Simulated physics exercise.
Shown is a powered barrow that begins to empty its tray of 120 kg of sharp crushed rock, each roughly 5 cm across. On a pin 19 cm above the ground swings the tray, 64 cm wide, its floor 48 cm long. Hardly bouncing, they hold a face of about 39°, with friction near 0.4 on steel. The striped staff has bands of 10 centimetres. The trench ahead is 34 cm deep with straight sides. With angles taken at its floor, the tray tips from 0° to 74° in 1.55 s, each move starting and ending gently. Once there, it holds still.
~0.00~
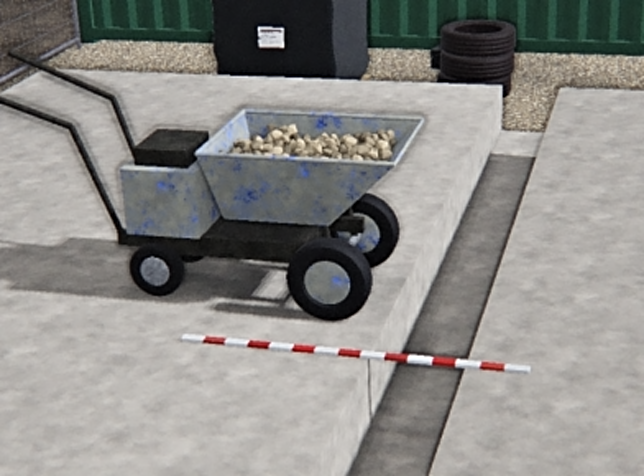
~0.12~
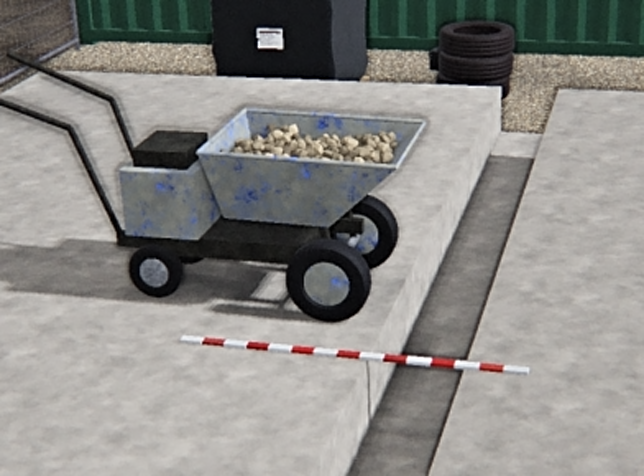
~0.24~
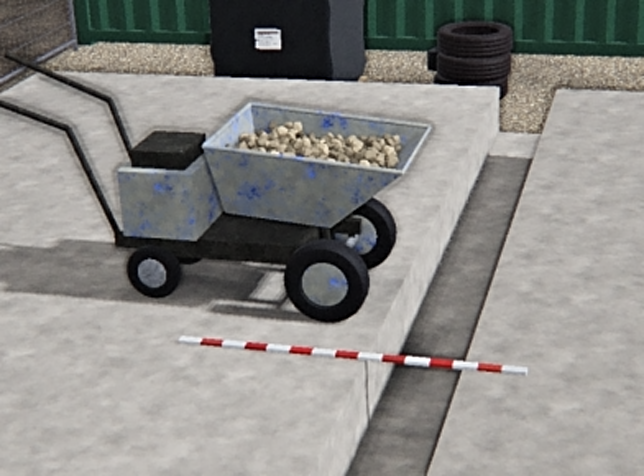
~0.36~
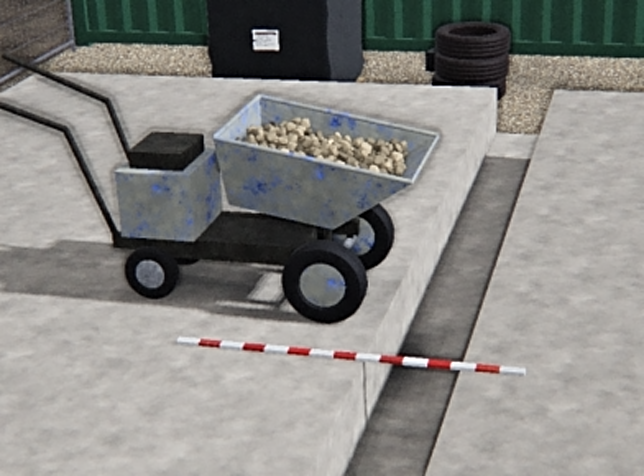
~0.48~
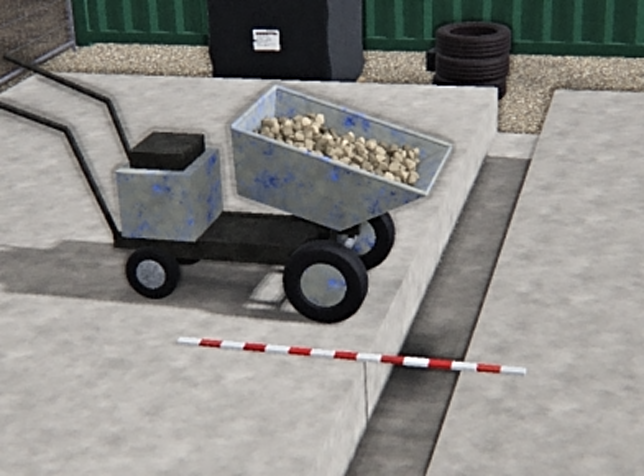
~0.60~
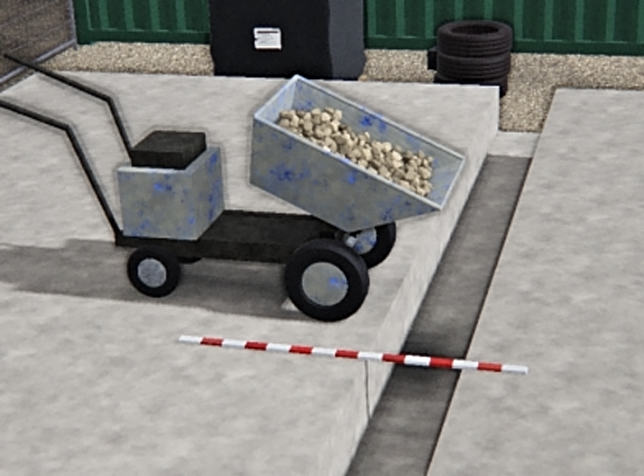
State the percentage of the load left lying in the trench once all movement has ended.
The share left there is about 3 per cent.
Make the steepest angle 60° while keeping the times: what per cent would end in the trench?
Near 20 per cent then.
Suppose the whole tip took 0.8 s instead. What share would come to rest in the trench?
0 per cent.
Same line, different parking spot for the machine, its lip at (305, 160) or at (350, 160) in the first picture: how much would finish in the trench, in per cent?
100 % and 90 %.
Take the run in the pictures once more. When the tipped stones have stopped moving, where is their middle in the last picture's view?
Middle at around (528, 304), I'd say.
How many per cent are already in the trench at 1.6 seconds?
Approx. 0 % of the load.
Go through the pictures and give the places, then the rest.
The tray is at 0°, its lip at (394, 165); the top of the load is at (360, 142), in the first frame.
The tray is at 1°, its lip at (396, 168); the top of the load is at (348, 143); the stones move at 0.2 m/s on average, in the second frame.
Lip at (402, 173), floor tilted 5°, highest stones at (277, 133); the stones move at 0.3 m/s on average, in the third frame.
Lip at (412, 183), floor tilted 10°, highest stones at (279, 131); the stones move at 0.4 m/s on average, in the fourth frame.
The tray is at 17°, its lip at (426, 195); the top of the load is at (285, 124); the stones move at 0.5 m/s on average, in the fifth frame.
Lip at (441, 209), floor tilted 25°, highest stones at (294, 118); the stones move at 0.6 m/s on average, in the sixth frame.
After 1.2 s the floor is at 62°; 100 % in the tray; the foremost stones are at (474, 277).
After 1.6 s the floor is at 74°; 76 % in the tray, 1 % in the trench, 23 % past the trench; the foremost stones are at (576, 303).
After 2.0 s the floor is at 74°; 59 % in the tray, 2 % in the trench, 38 % past the trench; the foremost stones are at (636, 326).
After 4.0 s the floor is at 74°; 57 % in the tray, 3 % in the trench, 40 % past the trench; the foremost stones are at (644, 317).
